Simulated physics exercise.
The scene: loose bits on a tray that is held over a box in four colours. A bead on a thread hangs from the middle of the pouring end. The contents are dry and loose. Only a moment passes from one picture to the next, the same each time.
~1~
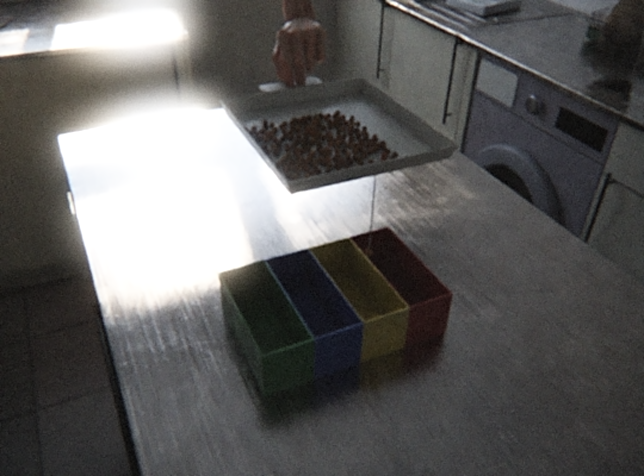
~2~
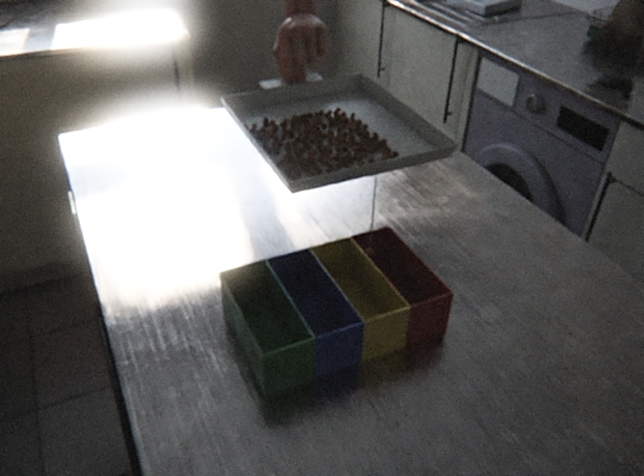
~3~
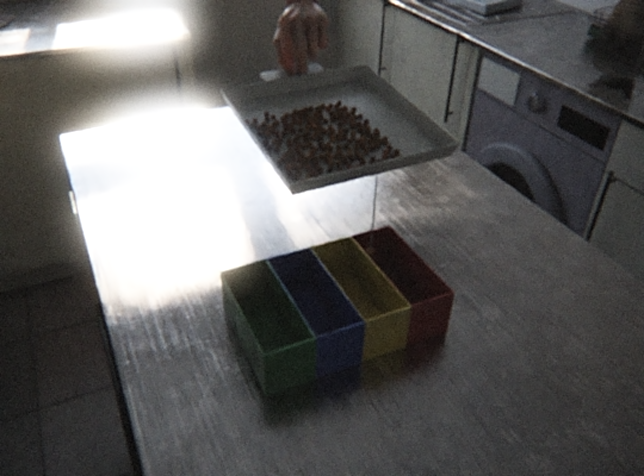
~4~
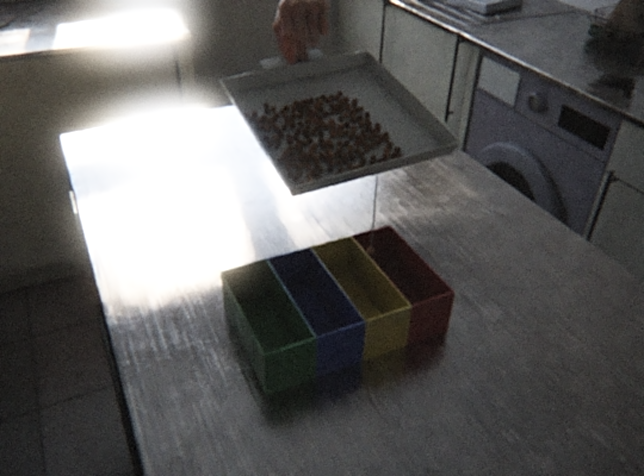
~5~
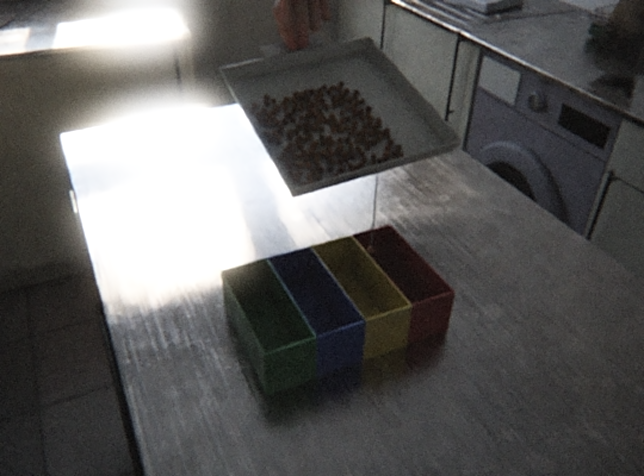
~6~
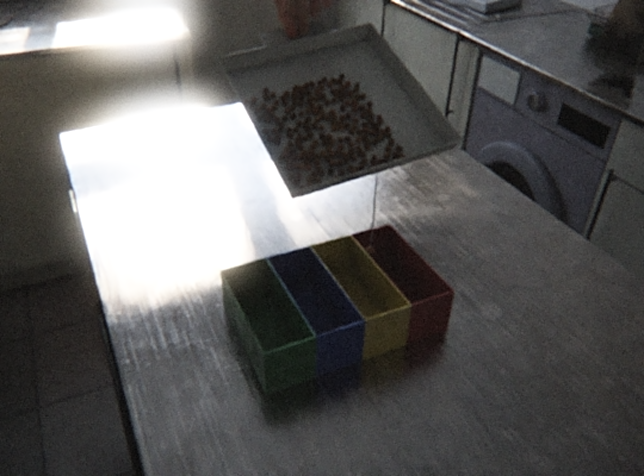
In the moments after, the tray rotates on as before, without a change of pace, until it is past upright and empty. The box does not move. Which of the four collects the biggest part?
Most goes to the blue cell.
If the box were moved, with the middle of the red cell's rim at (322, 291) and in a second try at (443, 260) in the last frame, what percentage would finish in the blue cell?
In turn 0 and 20 in a hundred.
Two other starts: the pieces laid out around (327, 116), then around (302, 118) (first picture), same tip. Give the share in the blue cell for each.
First some 60, then 70 per cent.
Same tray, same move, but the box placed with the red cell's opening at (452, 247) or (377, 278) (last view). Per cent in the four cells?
In turn 60 and 100 in a hundred.
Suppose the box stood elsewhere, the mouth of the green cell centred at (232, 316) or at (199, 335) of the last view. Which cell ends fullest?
The first try: The yellow one. The second: That yellow cell.
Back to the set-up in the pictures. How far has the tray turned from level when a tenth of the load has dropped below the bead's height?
Near 80 degrees.
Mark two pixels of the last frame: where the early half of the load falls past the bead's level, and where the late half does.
Early half (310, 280), late half (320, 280).
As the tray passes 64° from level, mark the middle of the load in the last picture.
Around (327, 169).
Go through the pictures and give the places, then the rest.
Corners of the pouring end near (291, 179) and (450, 144), level; middle of the load near (319, 144), cereal balls; bead on its thread near (369, 253); green cell near (289, 364); blue cell near (338, 347); yellow cell near (385, 331); red cell near (428, 316), in the first picture.
Corners of the pouring end near (291, 179) and (451, 143), level; middle of the load near (320, 142), in the second picture.
Corners of the pouring end near (292, 180) and (453, 141), tipped barely, lowest at the left corner; middle of the load near (320, 139), in the third picture.
Corners of the pouring end near (293, 183) and (454, 140), tipped a little, lowest at the left corner; middle of the load near (321, 134), in the fourth picture.
Corners of the pouring end near (293, 185) and (455, 138), tipped a little, lowest at the left corner; middle of the load near (322, 129), in the fifth picture.
Corners of the pouring end near (293, 188) and (455, 137), tipped clearly, lowest at the left corner; middle of the load near (322, 127), a little on the move; green cell near (291, 362); blue cell near (340, 345); yellow cell near (387, 329); red cell near (430, 314), in the sixth picture.
Shortly afterwards, tray tipped steeply; all but a few on the tray; a little falling or outside the box.
Next, tray tipped past a quarter turn; a little on the tray; near half in the blue cell; a little in the green cell; a little in the yellow cell; near a quarter falling or outside the box.
Some moments later, tray tipped past a quarter turn; near two thirds in the blue cell; near a quarter in the yellow cell; a little in the green cell; only a few in the red cell.
In the end, tray tipped past a quarter turn; near two thirds in the blue cell; near a quarter in the yellow cell; a little in the green cell; only a few in the red cell.
